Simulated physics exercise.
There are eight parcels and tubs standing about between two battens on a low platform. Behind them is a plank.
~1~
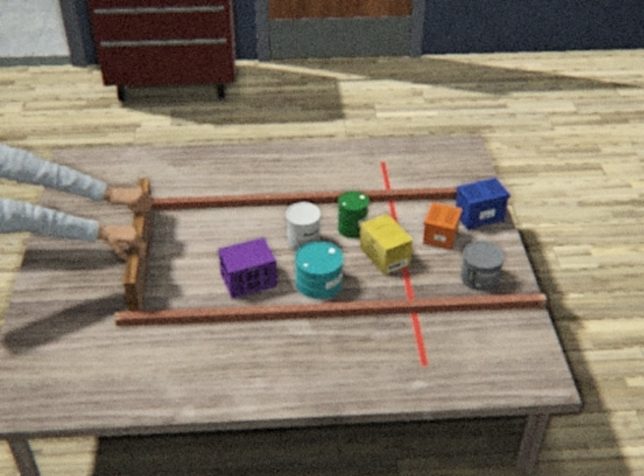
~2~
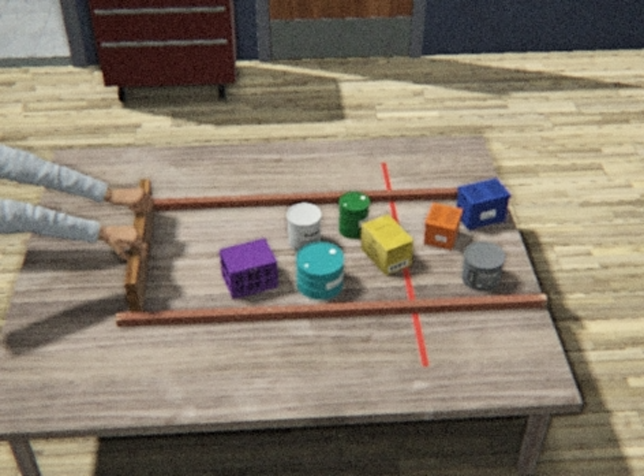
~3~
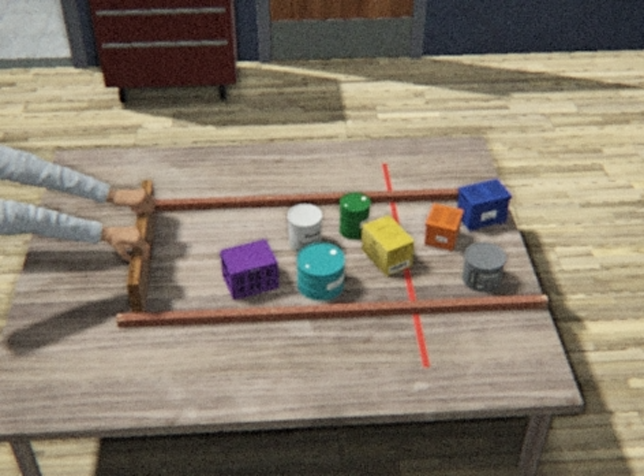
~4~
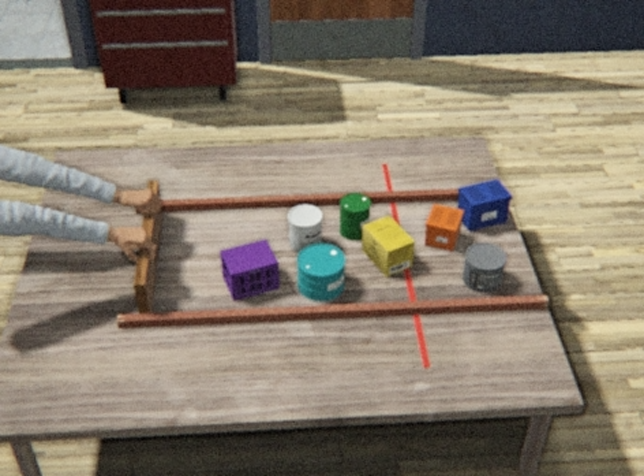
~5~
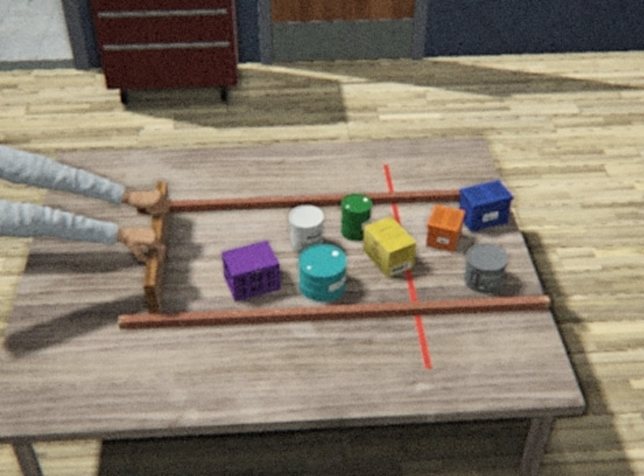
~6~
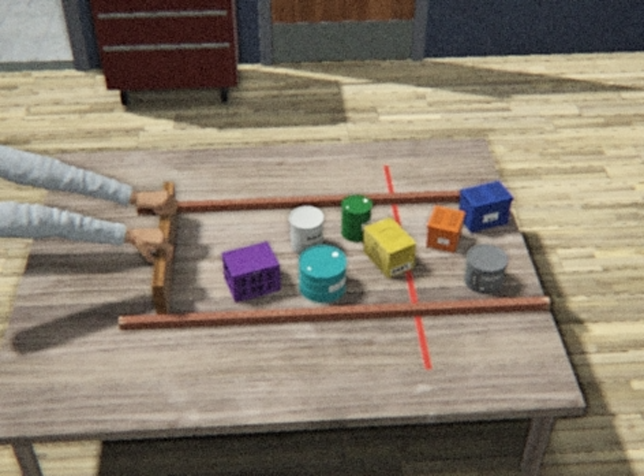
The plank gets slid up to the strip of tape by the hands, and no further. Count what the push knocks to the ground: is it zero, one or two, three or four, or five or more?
The ones that plunge will number none.
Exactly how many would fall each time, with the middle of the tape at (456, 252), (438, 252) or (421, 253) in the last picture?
Counts per try: 2; 1; 1.
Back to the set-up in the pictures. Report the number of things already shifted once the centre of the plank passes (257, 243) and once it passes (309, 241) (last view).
The number moved is 2 and then 4.
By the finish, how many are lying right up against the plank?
So the total is 3.
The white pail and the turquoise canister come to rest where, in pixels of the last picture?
The one named first is at (419, 227), the next at (483, 269).
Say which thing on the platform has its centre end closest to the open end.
Foremost, the grey pail.
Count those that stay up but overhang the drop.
The count is 1.
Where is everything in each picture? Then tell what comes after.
Blue tote (481, 204); grey pail (482, 266); orange tote (442, 227); plank (140, 244); tape (401, 250), in the first picture.
Grey pail (483, 267); yellow box (387, 245), in the second picture.
Orange tote (443, 228); turquoise canister (321, 272), in the third picture.
Blue tote (483, 206); green canister (355, 217), in the fourth picture.
Grey pail (485, 269); white pail (307, 231), in the fifth picture.
Blue tote (485, 208); grey pail (486, 269); orange tote (445, 230); plank (166, 247); tape (405, 254), in the sixth picture.
A little later, none off yet; blue tote at rest near (485, 208); grey pail at rest near (486, 269); orange tote at rest near (445, 230).
When it is over, the number that fall off is zero.
